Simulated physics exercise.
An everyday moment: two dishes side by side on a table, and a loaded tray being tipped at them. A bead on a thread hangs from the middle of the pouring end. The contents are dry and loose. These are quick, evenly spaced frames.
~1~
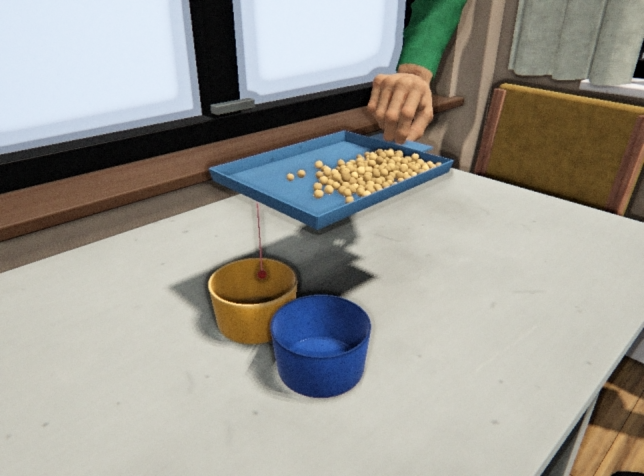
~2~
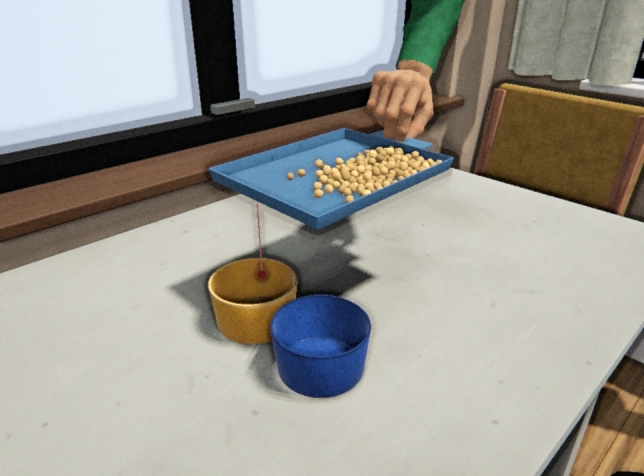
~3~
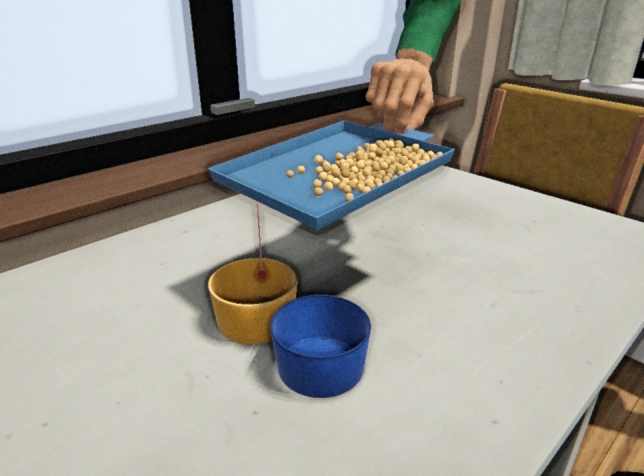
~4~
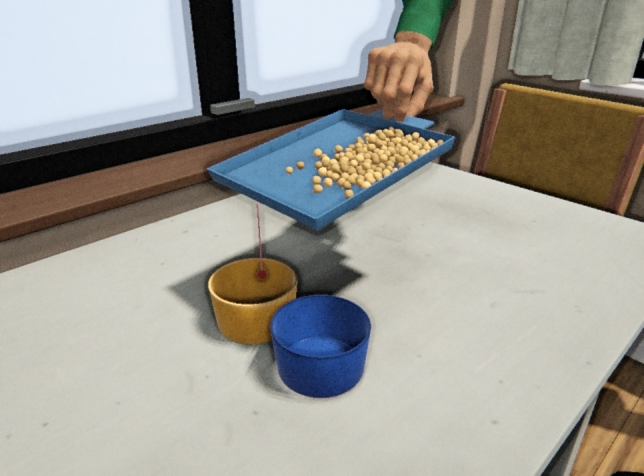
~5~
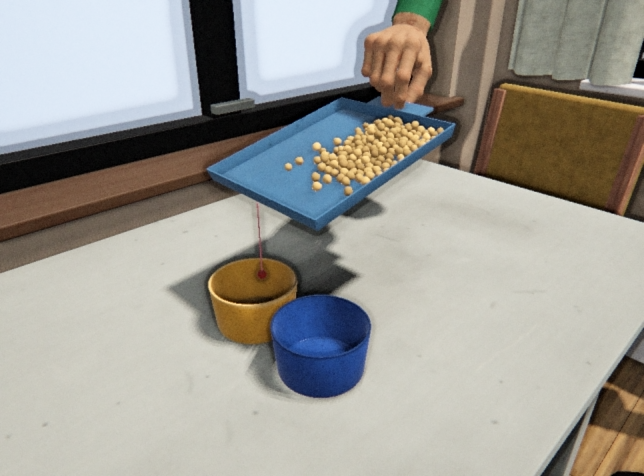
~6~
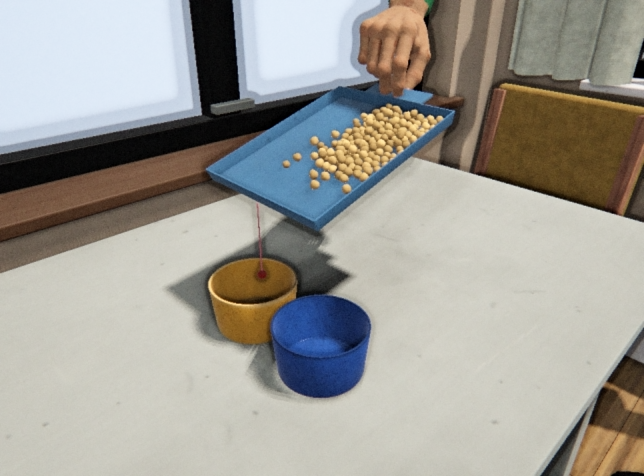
A blue tray of pale, round dried chickpeas is held above a light grey table, seen from slightly above beside a window, with a chair at right. Below it sit a mustard-yellow dish at left and a blue dish at right, and a reddish bead hangs on a thread. The green-sleeved hand steadily raises the tray's far end, tilting it while the chickpeas stay bunched and the camera stays still.
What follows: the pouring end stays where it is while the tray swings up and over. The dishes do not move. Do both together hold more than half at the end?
Caught overall: Less than half.
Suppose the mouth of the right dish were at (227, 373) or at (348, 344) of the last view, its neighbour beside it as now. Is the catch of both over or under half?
At the first place less than half, at the second under half.
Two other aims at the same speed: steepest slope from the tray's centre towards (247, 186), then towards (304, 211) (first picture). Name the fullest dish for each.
First the left dish, then the right-hand dish.
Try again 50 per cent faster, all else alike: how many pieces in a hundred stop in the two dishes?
Some 30 per cent.
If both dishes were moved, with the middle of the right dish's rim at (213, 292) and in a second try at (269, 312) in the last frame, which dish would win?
First the right dish, then the dish on the right.
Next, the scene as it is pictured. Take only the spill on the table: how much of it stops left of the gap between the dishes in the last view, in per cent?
About 100 per cent.
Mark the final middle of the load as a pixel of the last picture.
Near (224, 366).
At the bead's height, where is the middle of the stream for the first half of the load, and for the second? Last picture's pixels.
The first part at (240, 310); the rest at (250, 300).
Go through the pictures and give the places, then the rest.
Corners of the pouring end (212, 168) and (317, 215), level; middle of the load (375, 173), dried chickpeas; left dish (219, 315); right dish (284, 365); bead on its thread (262, 274), in the first frame.
Corners of the pouring end (212, 168) and (317, 215), level; middle of the load (375, 171), in the second frame.
Corners of the pouring end (212, 168) and (317, 216), tipped barely, level across its low end; middle of the load (375, 166), in the third frame.
Corners of the pouring end (211, 168) and (316, 216), tipped a little, level across its low end; middle of the load (375, 158), in the fourth frame.
Corners of the pouring end (210, 168) and (315, 217), tipped a little, level across its low end; middle of the load (374, 150), in the fifth frame.
Corners of the pouring end (209, 168) and (315, 218), tipped clearly, level across its low end; middle of the load (373, 142); left dish (219, 315); right dish (284, 365), in the sixth frame.
Just after the last frame, tray tipped steeply; almost all on the tray; just a few outside both; about a tenth in the air.
A moment on, tray tipped right over; the larger part on the tray; just a few in the right dish; about a tenth outside both; just a few in the air.
Further on, tray tipped past a quarter turn; about a tenth in the right dish; about a tenth in the left dish; roughly two thirds outside both.
When it is over, tray tipped past a quarter turn; about a tenth in the right dish; about a tenth in the left dish; roughly two thirds outside both.
